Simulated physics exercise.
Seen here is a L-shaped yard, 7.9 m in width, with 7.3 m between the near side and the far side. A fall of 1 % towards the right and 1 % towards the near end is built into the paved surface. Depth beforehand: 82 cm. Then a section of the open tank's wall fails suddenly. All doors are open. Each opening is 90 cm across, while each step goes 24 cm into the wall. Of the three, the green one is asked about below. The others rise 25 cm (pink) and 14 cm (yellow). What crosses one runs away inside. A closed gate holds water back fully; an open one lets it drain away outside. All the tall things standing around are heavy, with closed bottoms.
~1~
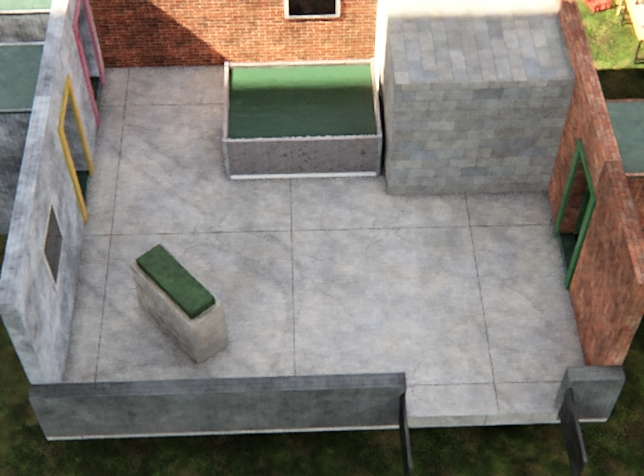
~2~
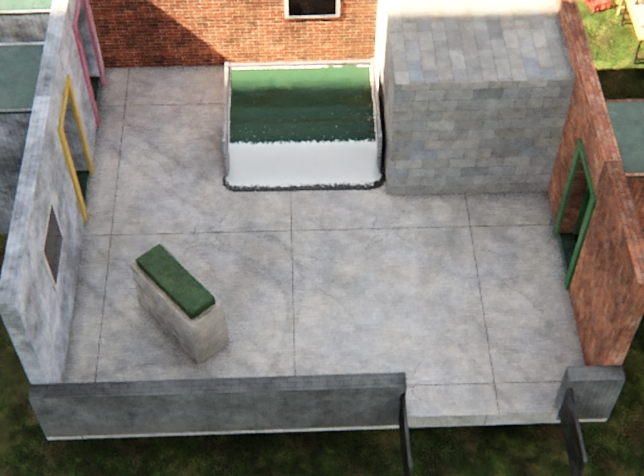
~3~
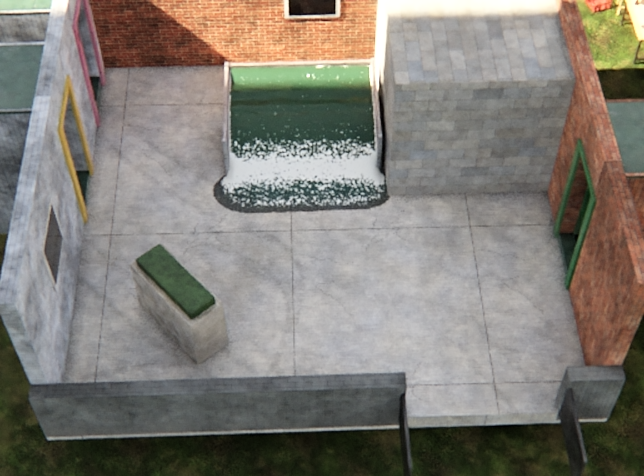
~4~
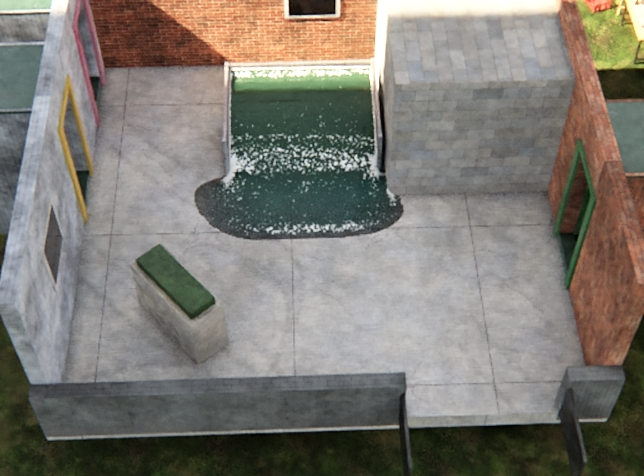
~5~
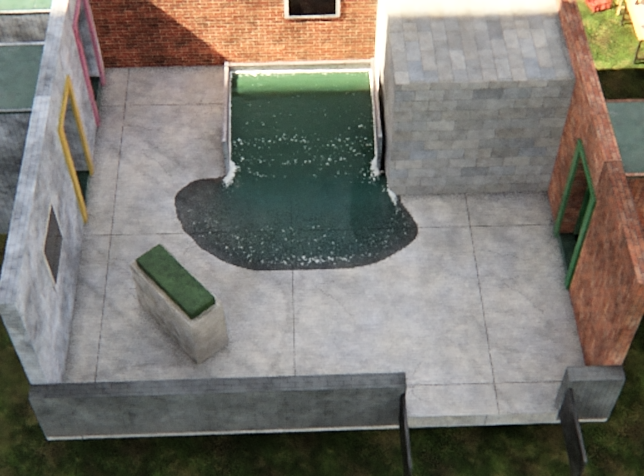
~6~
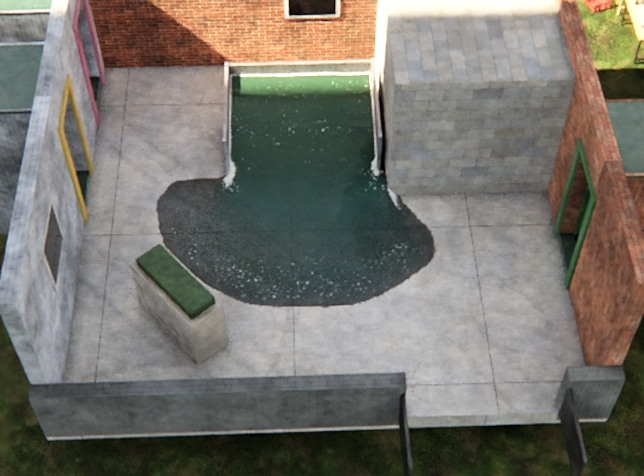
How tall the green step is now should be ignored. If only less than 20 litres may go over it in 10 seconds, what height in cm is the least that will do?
It needs to be about 7.5 cm high.
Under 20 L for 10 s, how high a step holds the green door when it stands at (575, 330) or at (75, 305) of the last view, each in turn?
Roughly 16 cm, then roughly 10.5 cm.
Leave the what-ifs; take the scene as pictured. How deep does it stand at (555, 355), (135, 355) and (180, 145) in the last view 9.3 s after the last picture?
Close to 11, 6 and 3 cm deep.
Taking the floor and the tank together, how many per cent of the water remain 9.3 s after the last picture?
Some 66 per cent remains.
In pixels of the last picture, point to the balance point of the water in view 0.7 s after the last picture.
(306, 208), roughly.
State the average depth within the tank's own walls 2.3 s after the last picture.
13 cm, roughly.
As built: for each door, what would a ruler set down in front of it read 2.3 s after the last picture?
Pink 0, green 2, yellow 1 cm.
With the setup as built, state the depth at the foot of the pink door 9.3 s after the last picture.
Some 2.0 centimetres.
Then, 0.7 s after the last picture water covers 45 % of the floor, deepest (44 cm) near (318, 404); it has not reached the green door.
Then, 2.3 s after the last picture water covers 65 % of the floor, deepest (36 cm) near (269, 406); 2 cm at the green door, 0 litres in over its 14 cm step.
Then, 9.3 s after the last picture water covers 95 % of the floor, deepest (13 cm) near (571, 397); 10 cm at the green door, 0 litres in over its 14 cm step.
At the green door as built, the water peaked near 12 cm, 8.3 s after the last picture.
With a step of 6 cm, 37 litres would have come in within the 10 s; with 9 cm, 8 litres. So under 20 litres takes about 7.5 cm.
